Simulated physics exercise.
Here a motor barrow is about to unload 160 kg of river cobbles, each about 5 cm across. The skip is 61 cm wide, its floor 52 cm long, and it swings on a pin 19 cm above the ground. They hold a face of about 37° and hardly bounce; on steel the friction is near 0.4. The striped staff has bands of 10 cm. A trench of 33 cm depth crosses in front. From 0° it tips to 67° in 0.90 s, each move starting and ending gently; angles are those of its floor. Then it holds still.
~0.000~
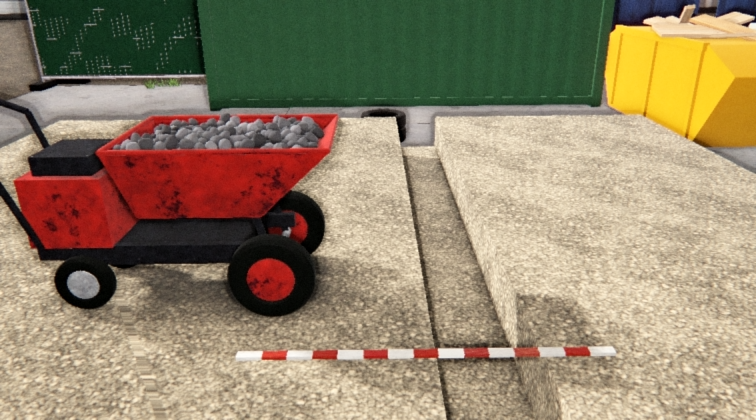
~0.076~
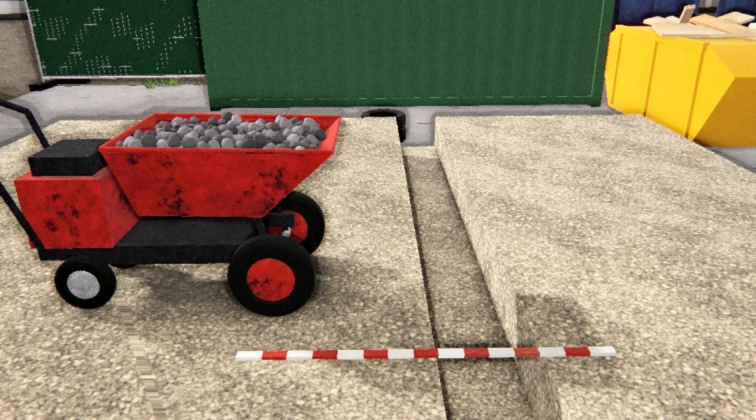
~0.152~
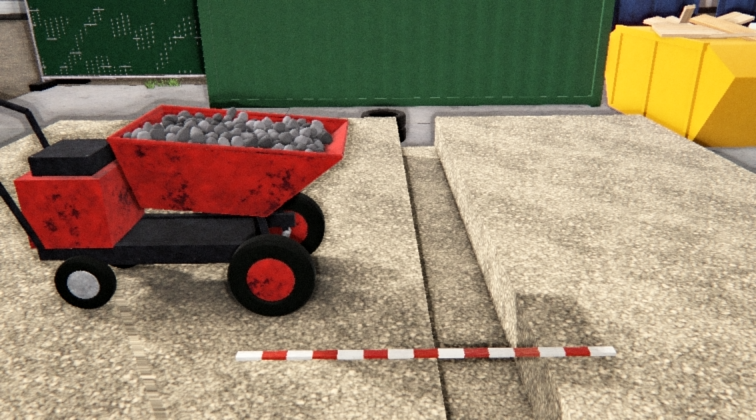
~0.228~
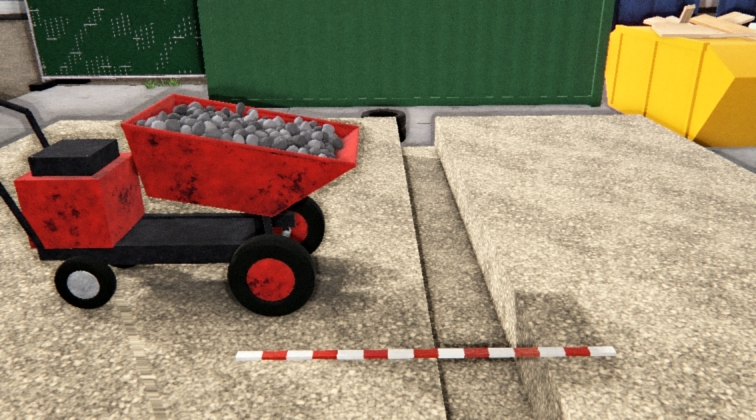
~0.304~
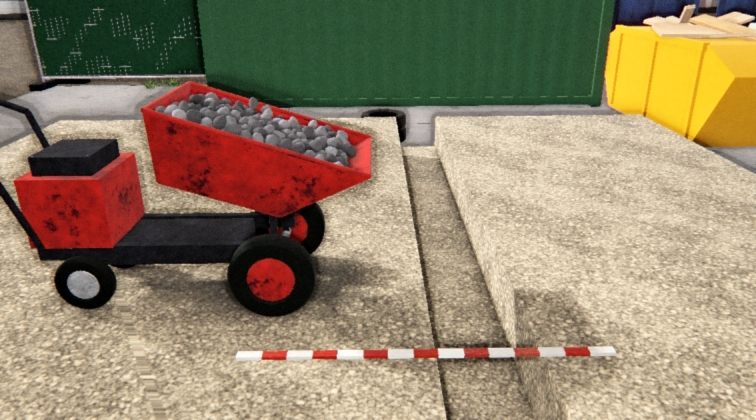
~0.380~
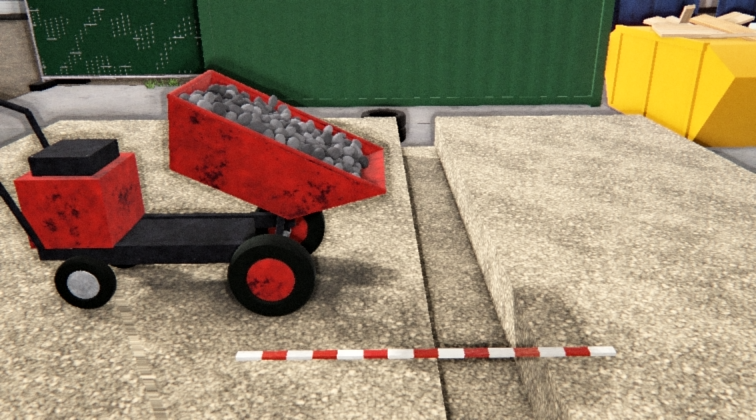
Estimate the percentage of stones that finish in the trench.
Roughly 99 per cent ends in the trench.
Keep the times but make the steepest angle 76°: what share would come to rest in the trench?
It would be near 100 per cent.
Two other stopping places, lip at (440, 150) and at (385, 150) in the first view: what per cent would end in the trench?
First some 25, then 65 per cent.
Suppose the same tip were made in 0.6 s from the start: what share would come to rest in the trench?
It would be near 95 per cent.
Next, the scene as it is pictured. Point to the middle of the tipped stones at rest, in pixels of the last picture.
Their middle is at about (469, 323).
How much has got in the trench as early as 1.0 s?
About 40 per cent by then.
After 0.7 s the floor is at 57°; 100 % in the skip; the foremost stones are at (416, 221).
After 1.0 s the floor is at 67°; 59 % in the skip, 1 % short of the trench, 40 % in the trench; the foremost stones are at (504, 321).
After 1.4 s the floor is at 67°; 18 % in the skip, 1 % short of the trench, 81 % in the trench, 1 % past the trench; the foremost stones are at (550, 293).
After 3.3 s the floor is at 67°; 0 % in the skip, 99 % in the trench, 1 % past the trench; the foremost stones are at (583, 308).
